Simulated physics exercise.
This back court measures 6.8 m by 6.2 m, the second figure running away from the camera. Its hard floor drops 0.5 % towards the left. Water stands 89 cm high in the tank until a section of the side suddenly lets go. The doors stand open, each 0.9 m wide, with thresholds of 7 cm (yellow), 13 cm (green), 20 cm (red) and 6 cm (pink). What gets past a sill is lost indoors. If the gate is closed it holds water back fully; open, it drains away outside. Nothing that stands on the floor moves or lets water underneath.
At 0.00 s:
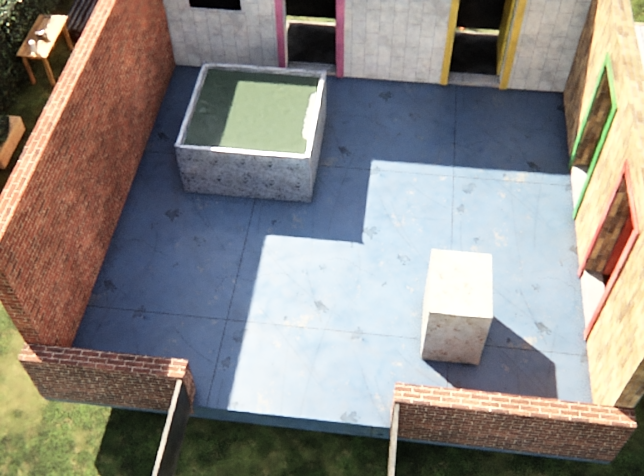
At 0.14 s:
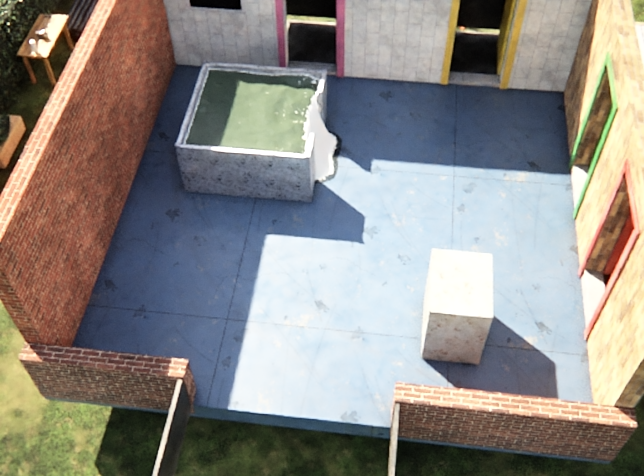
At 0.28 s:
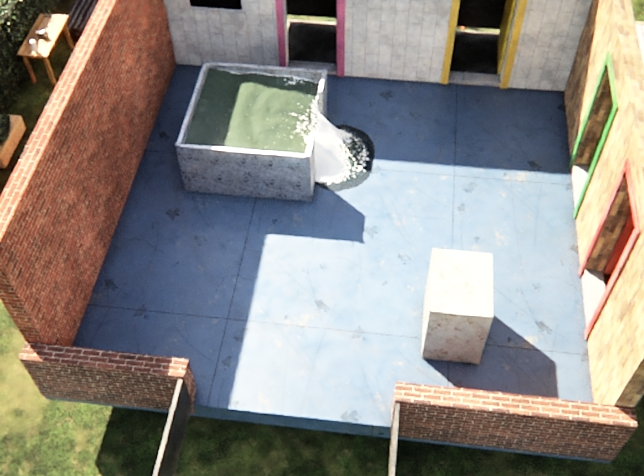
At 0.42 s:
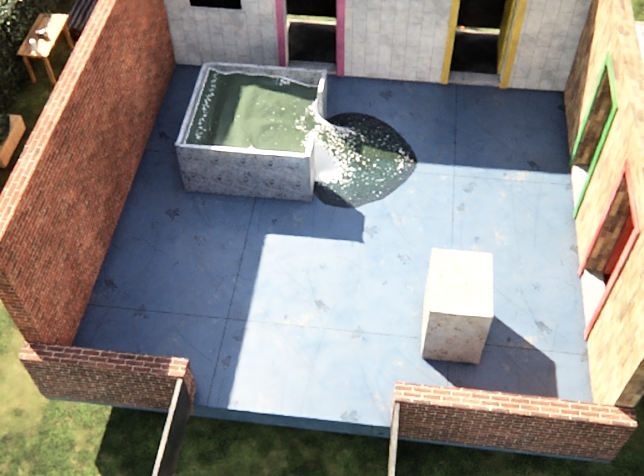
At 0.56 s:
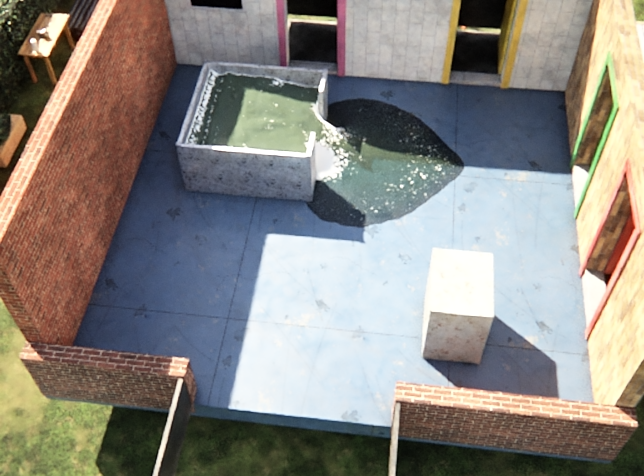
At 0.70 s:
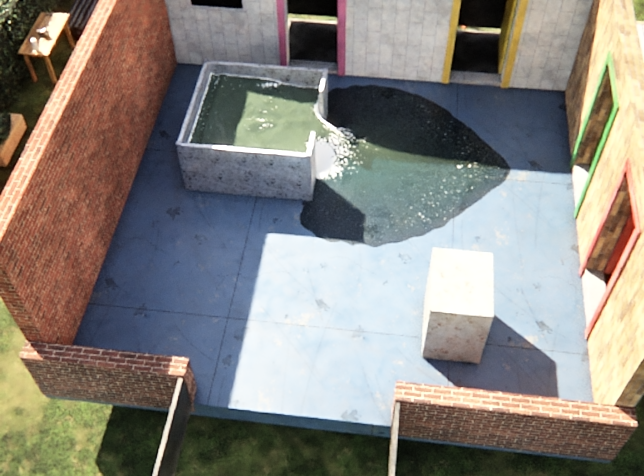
A stone tank of green water opens at its right side and floods across the blue floor.
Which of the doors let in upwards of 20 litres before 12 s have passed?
Within that time: At the yellow door it goes over the limit; at the green door it passes the limit; at the red door it stays under the limit; at the pink door it keeps below the limit.
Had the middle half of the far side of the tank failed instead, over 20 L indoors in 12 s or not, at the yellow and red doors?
Against that limit: Yellow not over, red below.
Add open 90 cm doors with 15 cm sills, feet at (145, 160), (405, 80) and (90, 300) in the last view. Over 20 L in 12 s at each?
In turn: Under, under, below.
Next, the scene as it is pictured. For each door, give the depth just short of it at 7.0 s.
In cm: Yellow 12, green 9, red 11, pink 3.
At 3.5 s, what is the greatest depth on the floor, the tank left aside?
Up to some 23 cm.
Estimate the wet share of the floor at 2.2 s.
Near 45 per cent is wet.
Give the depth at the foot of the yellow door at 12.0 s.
Some 6.0 cm.
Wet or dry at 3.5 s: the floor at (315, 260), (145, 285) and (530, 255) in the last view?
In turn: Not reached, dry, wet.
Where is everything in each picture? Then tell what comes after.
In the first picture, still water, 89 cm deep, in the tank at (254, 111).
In the second picture, the front is at (330, 135), 0.5 m from the gap at (315, 144); 0.2 m2 of floor is under water; 89 cm left at the back of the tank.
In the third picture, the front is at (370, 149), 0.9 m from the gap at (315, 144); 0.9 m2 of floor is under water; 89 cm left at the back of the tank.
In the fourth picture, the front is at (410, 157), 1.5 m from the gap at (315, 144); 2.2 m2 of floor is under water; 83 cm left at the back of the tank.
In the fifth picture, the front is at (456, 161), 2.2 m from the gap at (316, 144); 4.2 m2 of floor is under water; 74 cm left at the back of the tank.
In the sixth picture, water pours out at (316, 143) and has run 2.9 m, to (502, 167); typically 5 cm deep outside, 76 cm at the tank's back.
After 1.4 s water covers 40 % of the floor and is deepest (44 cm) near (325, 152); yellow door 13 cm at the sill, 0 L in, green door 3 cm at the sill, 13 L in, red door not reached, pink door 2 cm at the sill, 0 L in.
After 2.2 s water covers 45 % of the floor and is deepest (42 cm) near (536, 93); yellow door 13 cm at the sill, 20 L in, green door 28 cm at the sill, 72 L in, red door 18 cm at the sill, 0 L in, pink door 1 cm at the sill, 0 L in.
After 3.5 s water covers 50 % of the floor and is deepest (23 cm) near (325, 152); yellow door 17 cm at the sill, 51 L in, green door 19 cm at the sill, 128 L in, red door 14 cm at the sill, 0 L in, pink door 2 cm at the sill, 0 L in.
After 7.0 s water covers 80 % of the floor and is deepest (18 cm) near (565, 339); yellow door 12 cm at the sill, 138 L in, green door 9 cm at the sill, 146 L in, red door 11 cm at the sill, 1 L in, pink door 3 cm at the sill, 0 L in.
After 12.0 s water covers 95 % of the floor and is deepest (12 cm) near (144, 154); yellow door 6 cm at the sill, 156 L in, green door 7 cm at the sill, 146 L in, red door 7 cm at the sill, 1 L in, pink door 3 cm at the sill, 0 L in.
